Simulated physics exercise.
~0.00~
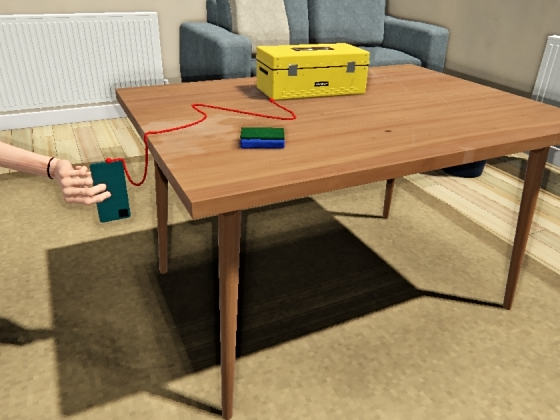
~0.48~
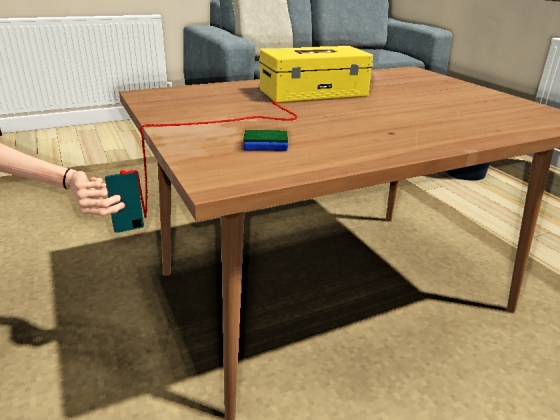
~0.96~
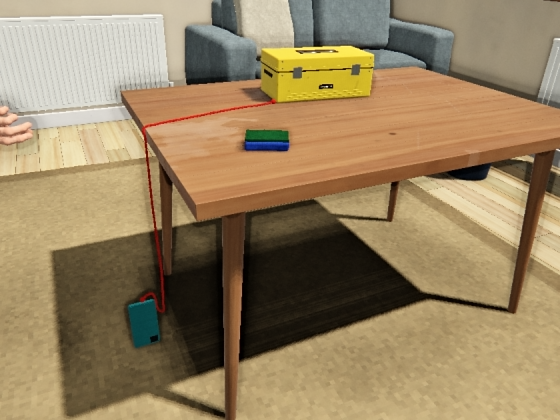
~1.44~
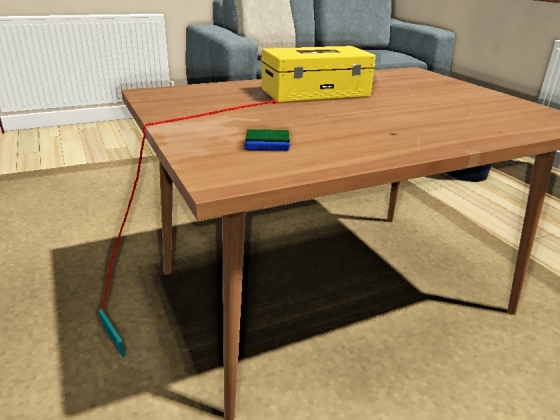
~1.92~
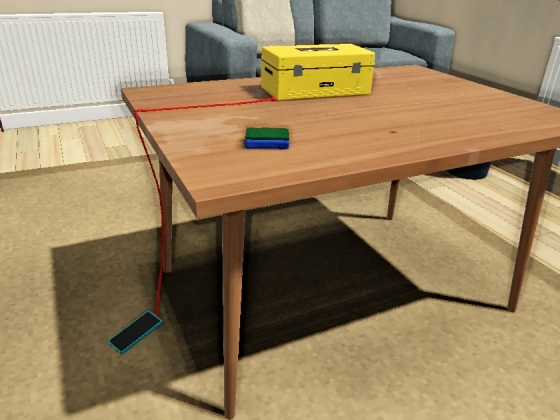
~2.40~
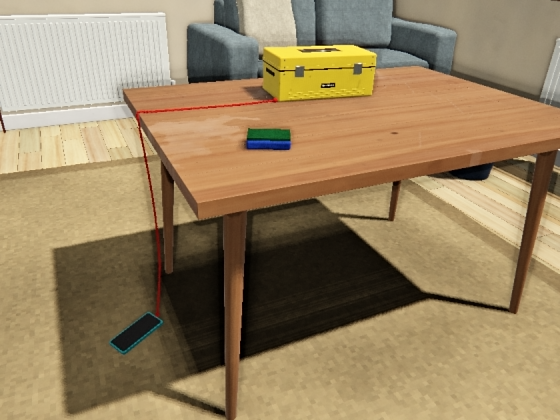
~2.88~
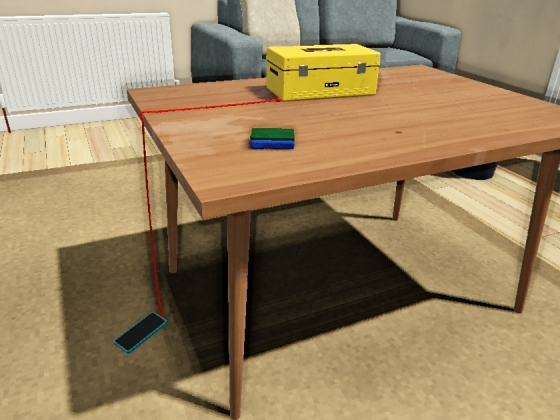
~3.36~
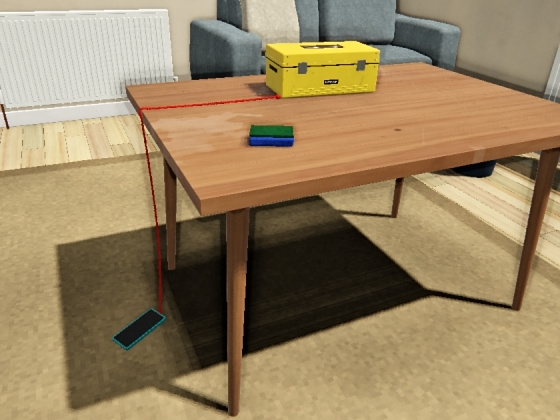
Hand releasing a turquoise phone tied to a red string beside a wooden table, the phone dropping and settling on the floor.
